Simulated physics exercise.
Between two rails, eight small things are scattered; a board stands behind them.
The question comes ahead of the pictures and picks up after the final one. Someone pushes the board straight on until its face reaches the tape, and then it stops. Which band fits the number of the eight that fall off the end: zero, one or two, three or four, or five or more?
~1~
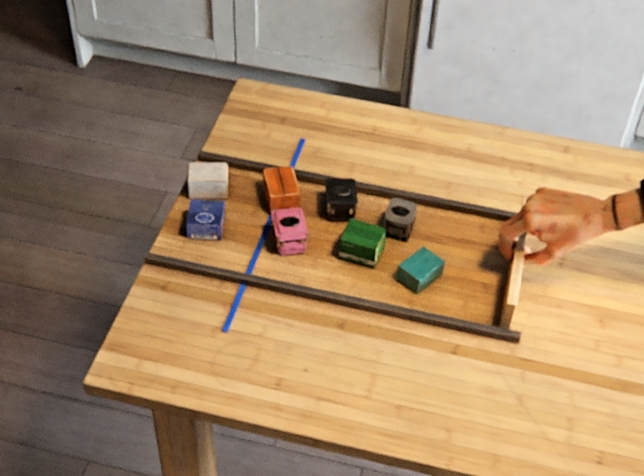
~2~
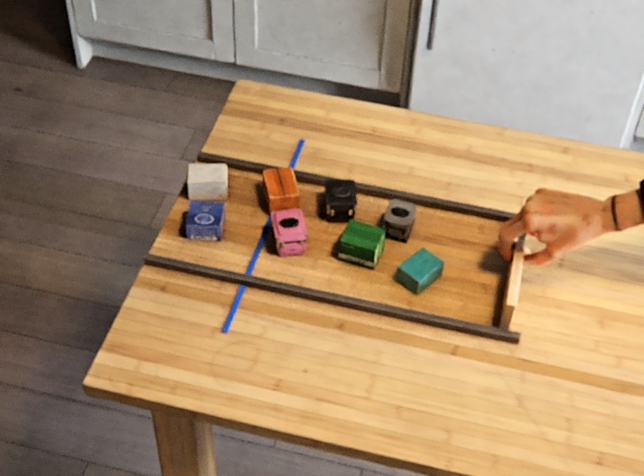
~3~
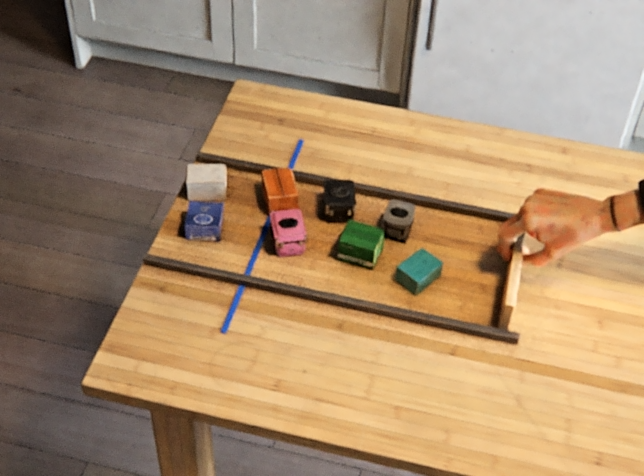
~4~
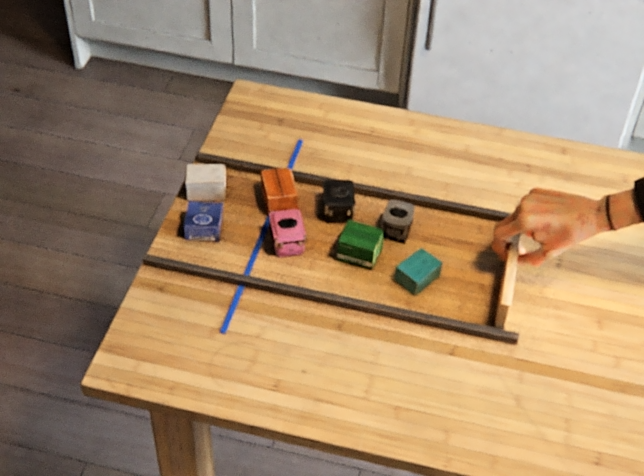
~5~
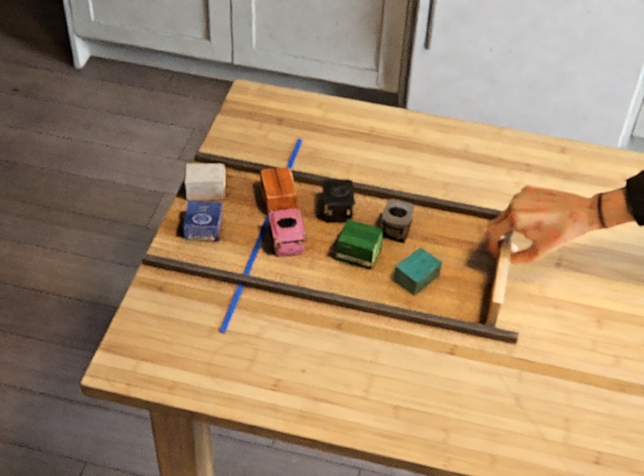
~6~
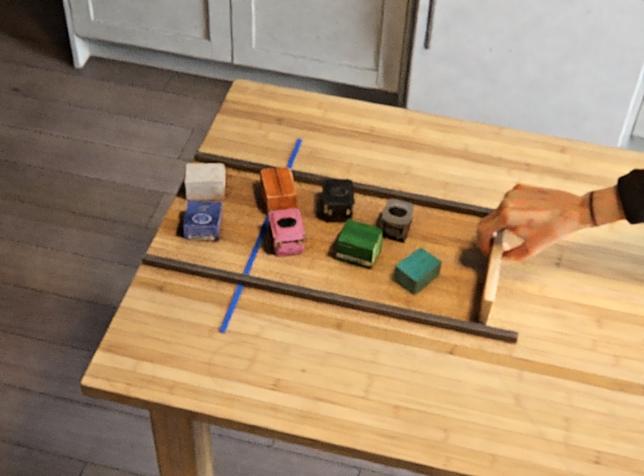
Missing from the table at the end: One or two.
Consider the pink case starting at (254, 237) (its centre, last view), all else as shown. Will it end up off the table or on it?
I reckon it remains in place.
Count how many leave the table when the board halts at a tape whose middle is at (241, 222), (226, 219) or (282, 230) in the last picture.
3, 4, 0.
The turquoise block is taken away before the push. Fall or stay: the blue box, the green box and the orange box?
Well, the blue box is still there, the green box is still there, and the orange box is still there.
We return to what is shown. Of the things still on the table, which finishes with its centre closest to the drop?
That would be the pink case.
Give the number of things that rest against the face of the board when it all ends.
2.
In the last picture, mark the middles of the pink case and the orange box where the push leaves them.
Result: One at about (183, 214), the other at about (208, 179).
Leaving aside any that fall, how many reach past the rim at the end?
Result: 0.
Soon after, none off yet; white block at rest near (205, 181); blue box at rest near (203, 221); orange box at rest near (278, 191).
After that, none off yet; white block at rest near (205, 181); blue box at rest near (203, 221); orange box displaced a little near (268, 189).
In the end, the number that fall off is one or two; gone, blue box and white block.
